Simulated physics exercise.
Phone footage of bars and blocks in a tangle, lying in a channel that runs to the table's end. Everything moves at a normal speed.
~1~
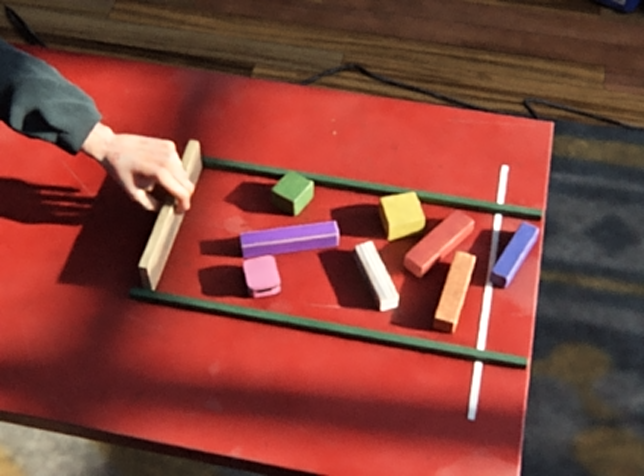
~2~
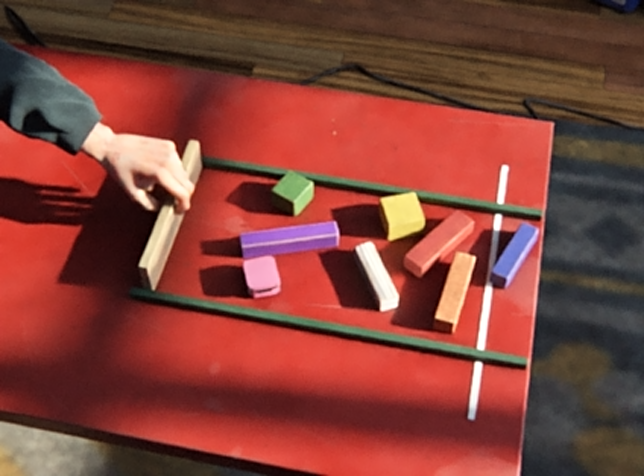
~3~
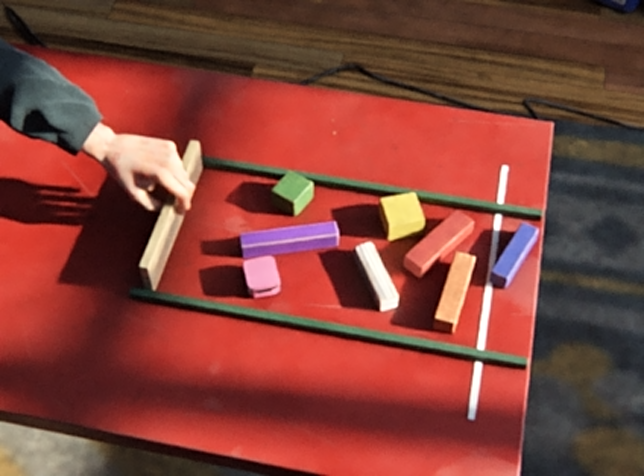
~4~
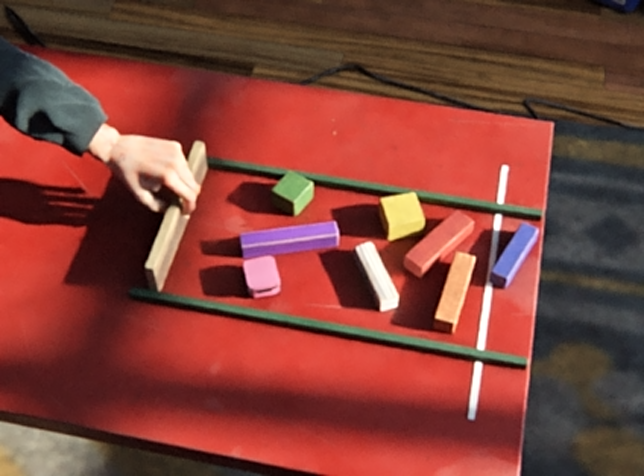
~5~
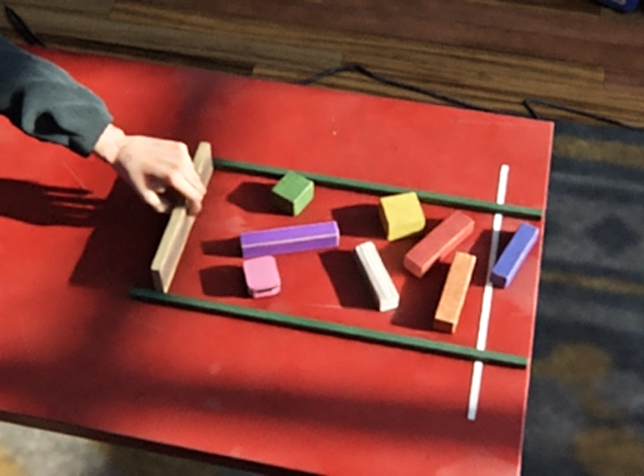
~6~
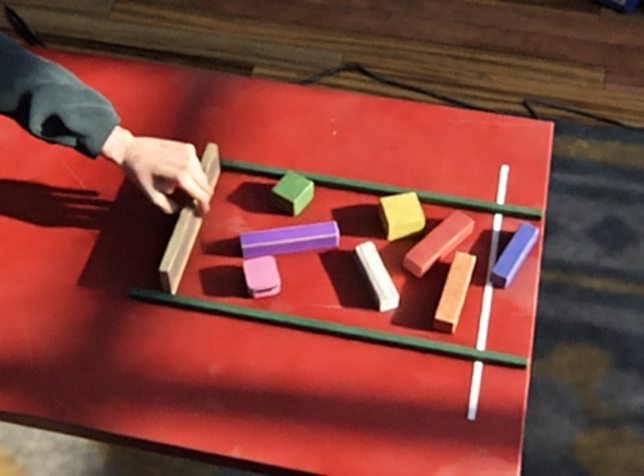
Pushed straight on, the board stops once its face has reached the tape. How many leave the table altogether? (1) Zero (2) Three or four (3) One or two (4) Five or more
2.
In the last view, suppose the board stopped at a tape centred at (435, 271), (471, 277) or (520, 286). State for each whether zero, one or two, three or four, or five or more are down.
Try 1 - just one or two; try 2 - three to four; try 3 - five or over.
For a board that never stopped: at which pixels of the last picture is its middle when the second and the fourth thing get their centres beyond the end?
At (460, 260) for the second, at (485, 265) for the fourth.
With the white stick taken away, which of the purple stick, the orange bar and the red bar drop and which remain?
Well, the purple stick is left in place, the orange bar topples off and the red bar topples off.
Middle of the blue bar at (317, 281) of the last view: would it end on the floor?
Result: The blue bar remains aboard.
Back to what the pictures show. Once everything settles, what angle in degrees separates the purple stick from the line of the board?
Some 55 degrees.
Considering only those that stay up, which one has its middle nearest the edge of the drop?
It's the purple stick that is foremost.
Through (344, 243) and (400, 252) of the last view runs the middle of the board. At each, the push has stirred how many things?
At first I count 6, and then 8.
A little later, none off yet; blue bar at rest near (514, 255); orange bar at rest near (454, 292); red bar at rest near (439, 243).
When it is over, the number that fall off is three or four; down, yellow block, red bar, orange bar and blue bar.
